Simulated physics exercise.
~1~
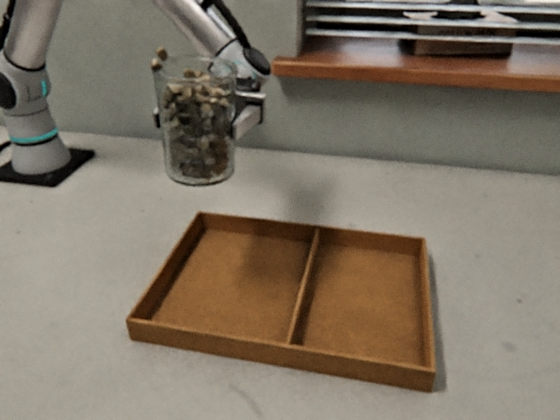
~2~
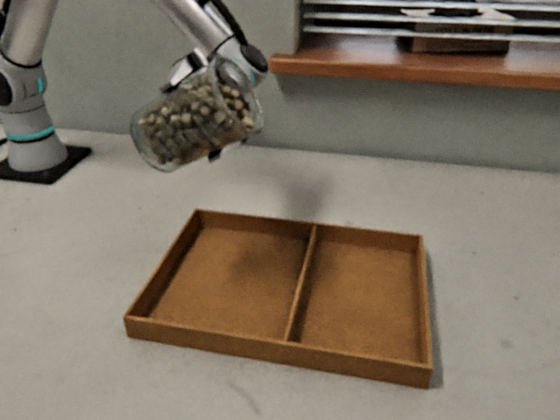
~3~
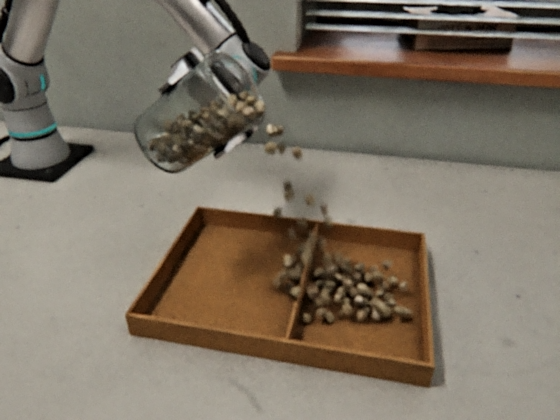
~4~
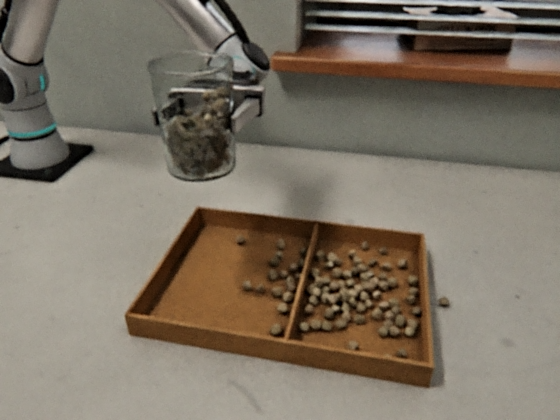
A robotic arm tips a glass of pebbles over a divided tray, then rights it half-full.
